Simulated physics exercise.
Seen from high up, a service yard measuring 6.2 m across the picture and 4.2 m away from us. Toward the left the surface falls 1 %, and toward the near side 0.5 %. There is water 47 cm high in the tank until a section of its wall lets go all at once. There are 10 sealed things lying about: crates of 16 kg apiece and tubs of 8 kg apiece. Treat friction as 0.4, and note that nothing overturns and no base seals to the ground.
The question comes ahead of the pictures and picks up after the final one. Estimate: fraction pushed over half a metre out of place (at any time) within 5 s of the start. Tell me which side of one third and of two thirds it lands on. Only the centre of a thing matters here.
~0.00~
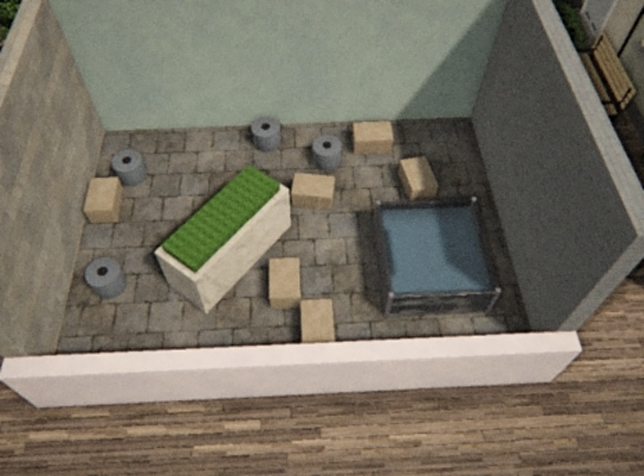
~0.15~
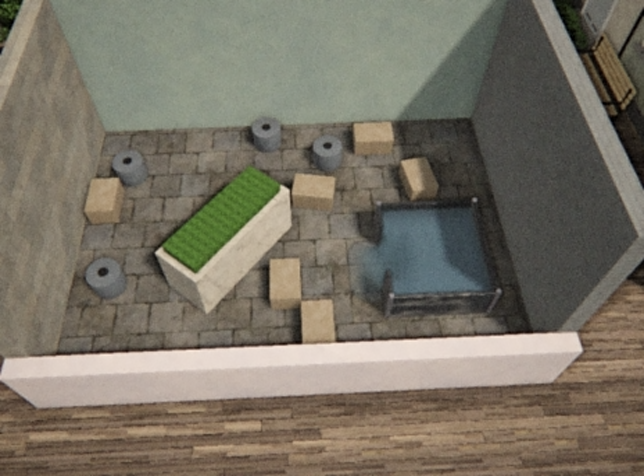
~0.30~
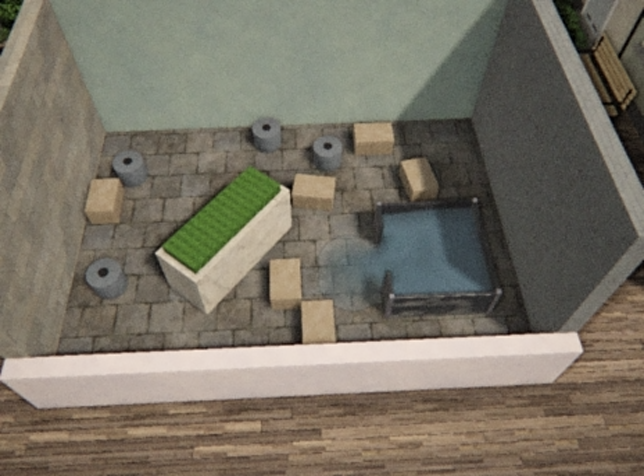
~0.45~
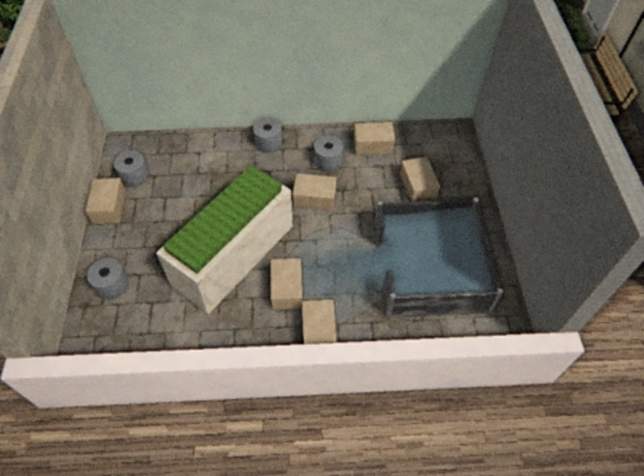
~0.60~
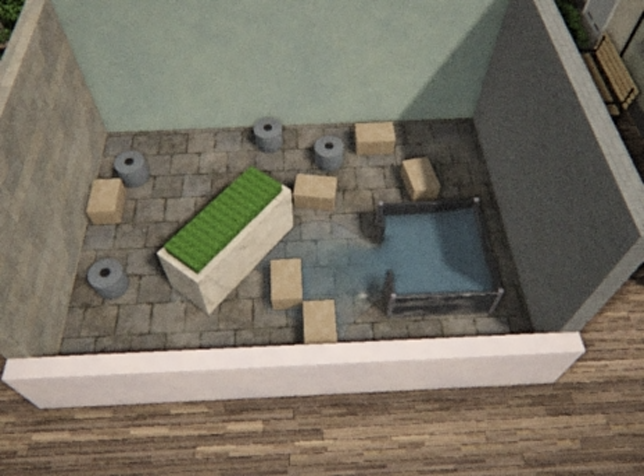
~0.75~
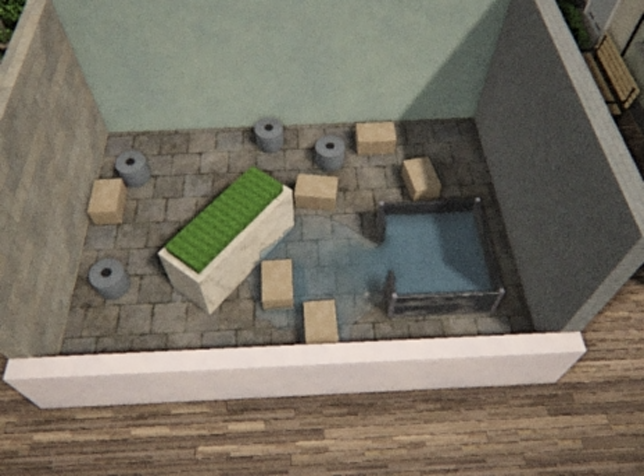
My guess is the low band, short of a third.
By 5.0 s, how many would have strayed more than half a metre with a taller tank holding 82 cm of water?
With that change, 5 of them.
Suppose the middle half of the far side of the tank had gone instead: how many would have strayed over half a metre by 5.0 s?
The answer then is 4.
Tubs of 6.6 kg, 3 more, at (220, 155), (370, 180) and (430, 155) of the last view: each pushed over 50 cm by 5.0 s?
Note, in sequence: Under threshold; under threshold; under threshold.
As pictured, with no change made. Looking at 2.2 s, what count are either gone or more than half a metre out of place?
By that time the total stands at 2.
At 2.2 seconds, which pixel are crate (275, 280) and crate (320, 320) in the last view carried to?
First one near (152, 328), second near (273, 337).
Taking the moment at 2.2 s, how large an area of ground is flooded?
About 9.5 m2.
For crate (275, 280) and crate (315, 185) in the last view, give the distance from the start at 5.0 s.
First: 300 cm. Second: 20 cm.
After 1.1 s 1 of 10 are over 50 cm from their spots; 0 afloat.
After 2.2 s 2 of 10 are over 50 cm from their spots; 1 afloat.
After 3.5 s 2 of 10 are over 50 cm from their spots; 2 afloat.
After 5.0 s 3 of 10 are over 50 cm from their spots, and 3 have been at some point; 2 afloat.
